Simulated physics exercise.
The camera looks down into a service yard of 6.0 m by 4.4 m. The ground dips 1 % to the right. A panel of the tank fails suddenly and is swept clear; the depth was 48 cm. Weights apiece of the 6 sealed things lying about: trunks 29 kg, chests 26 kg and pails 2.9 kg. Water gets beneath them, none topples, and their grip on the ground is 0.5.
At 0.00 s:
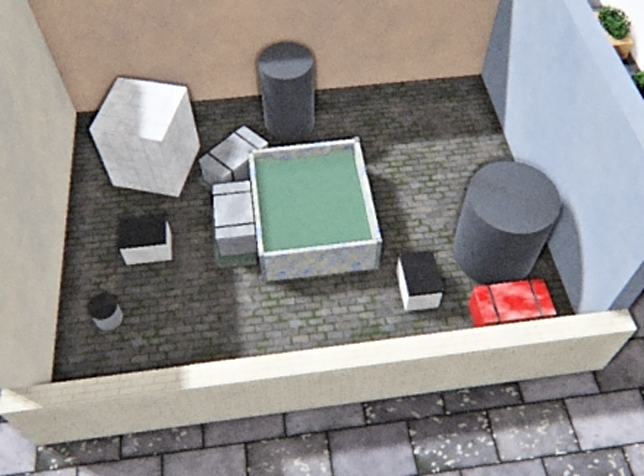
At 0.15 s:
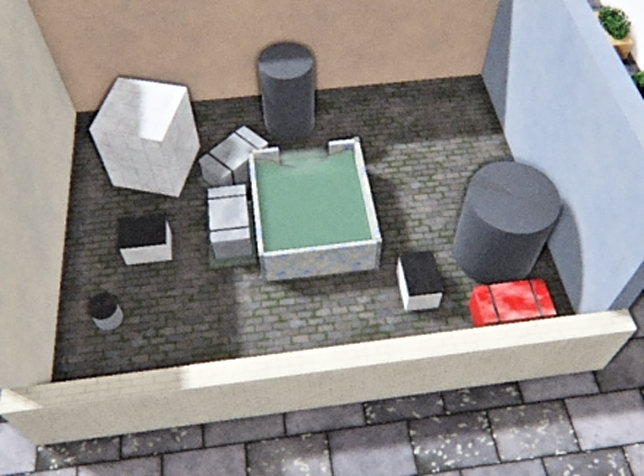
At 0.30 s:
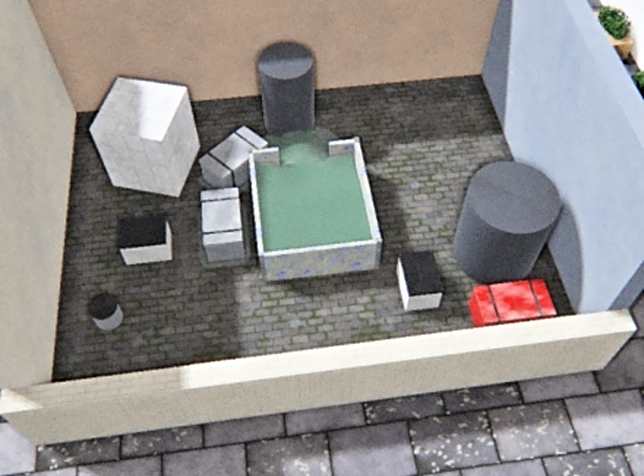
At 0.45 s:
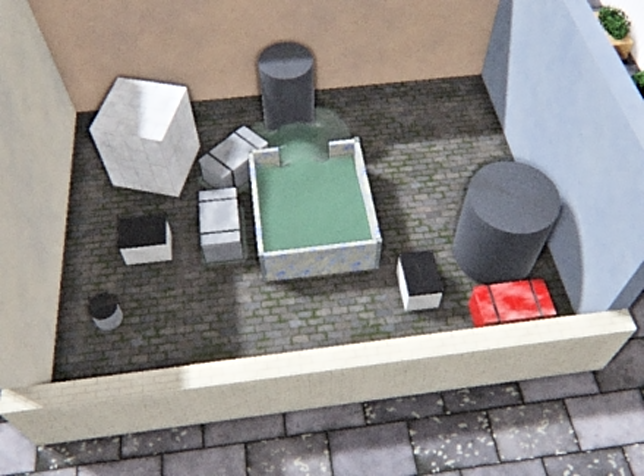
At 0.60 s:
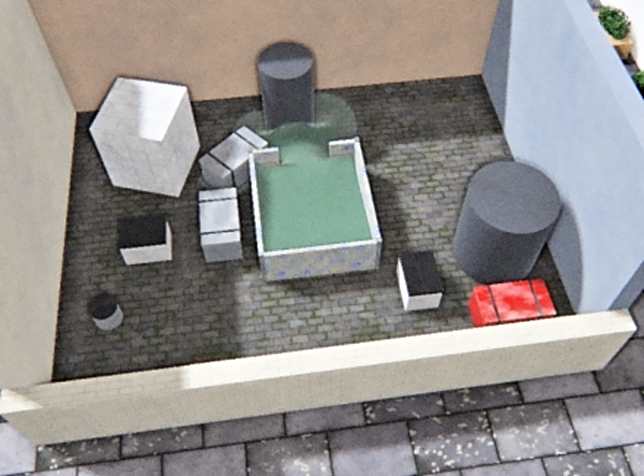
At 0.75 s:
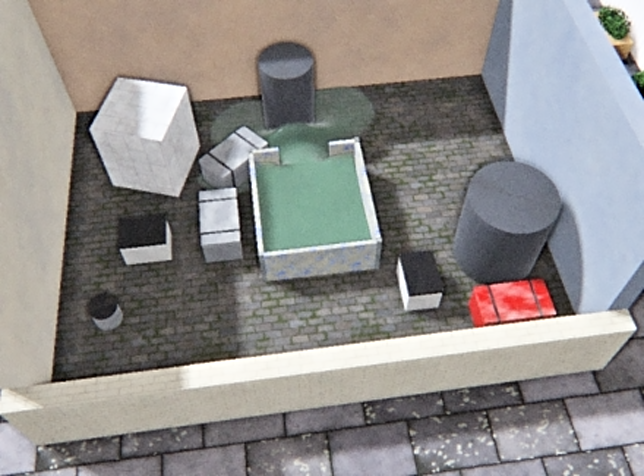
A square tank of green water stands in the middle of a walled, brick-paved yard seen from above, with grey chests at its left, a large pale faceted block and dark cylinder behind, and a wide grey cylinder and red trunk at right. The tank's back panel opens, and one grey chest shifts slightly left. Water spreads thinly around the rear cylinder while the camera stays still.
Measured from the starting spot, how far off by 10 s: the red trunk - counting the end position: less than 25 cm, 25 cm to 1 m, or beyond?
The red trunk holds its place.
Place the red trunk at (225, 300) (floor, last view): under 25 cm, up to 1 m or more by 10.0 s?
It stays put.
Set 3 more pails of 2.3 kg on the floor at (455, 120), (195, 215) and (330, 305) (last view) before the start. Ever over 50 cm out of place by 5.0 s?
In turn: Over, short of it, short of it.
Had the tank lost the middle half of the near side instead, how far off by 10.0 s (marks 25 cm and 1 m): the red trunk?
In that case the red trunk slides a little.
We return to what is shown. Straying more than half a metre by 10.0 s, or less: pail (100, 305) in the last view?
It is more.
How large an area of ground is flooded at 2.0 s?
About 8.5 m2.
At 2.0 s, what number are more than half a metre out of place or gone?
I count 0.
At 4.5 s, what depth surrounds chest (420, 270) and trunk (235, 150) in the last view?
About 0 and 3 cm.
After 2.0 s the red trunk is near (514, 300), 0.0 m from its start, aground; 0 afloat.
After 4.5 s the red trunk is near (514, 300), 0.0 m from its start, aground; 0 afloat.
After 7.0 s the red trunk is near (514, 300), 0.0 m from its start, aground; 0 afloat.
After 10.0 s the red trunk is near (514, 300), 0.0 m from its start, aground; 0 afloat.
